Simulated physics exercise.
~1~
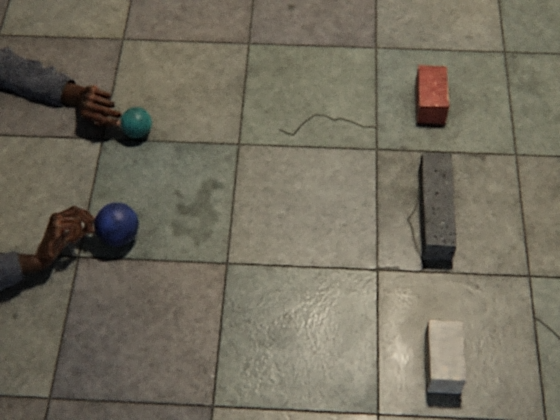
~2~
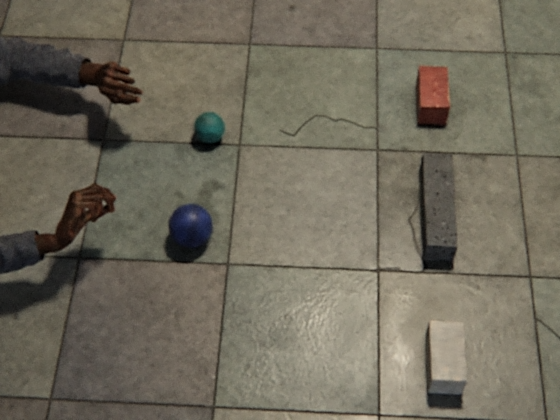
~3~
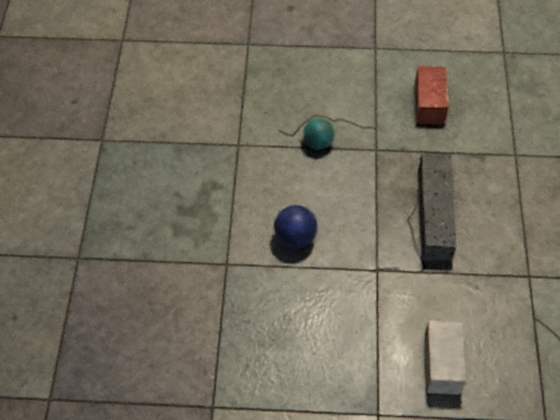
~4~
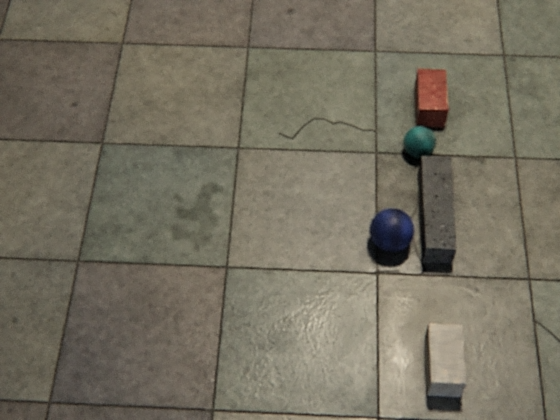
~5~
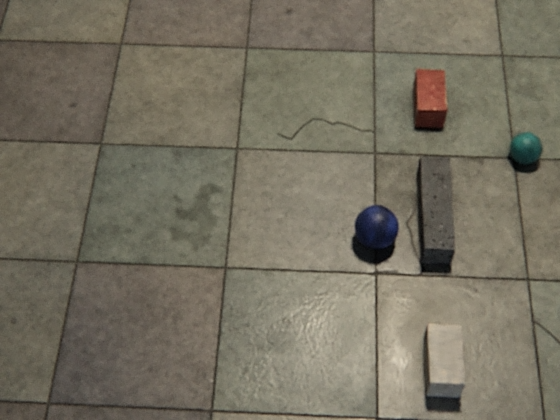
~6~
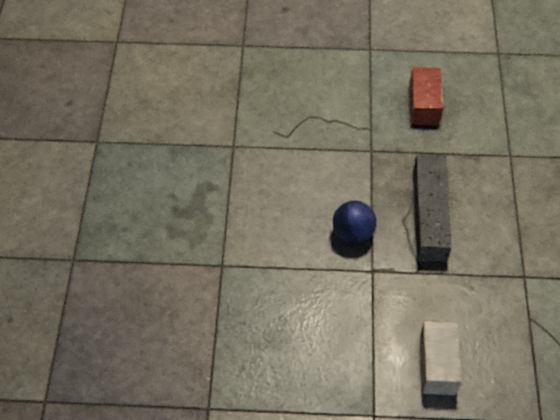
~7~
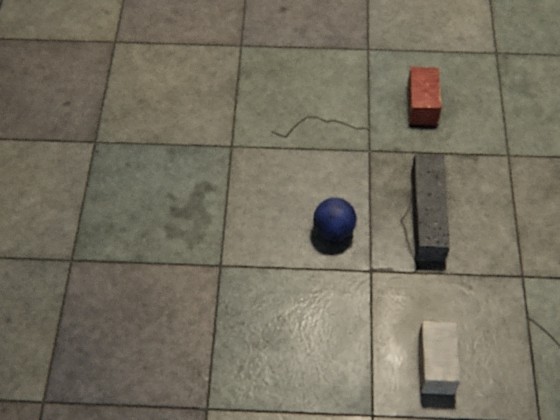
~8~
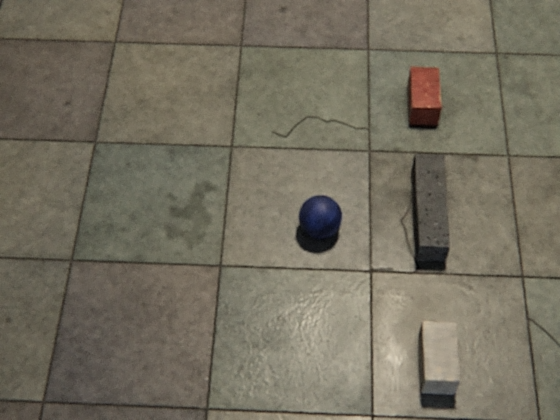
Two hands roll balls right; the turquoise passes through a gap, the blue rebounds left.
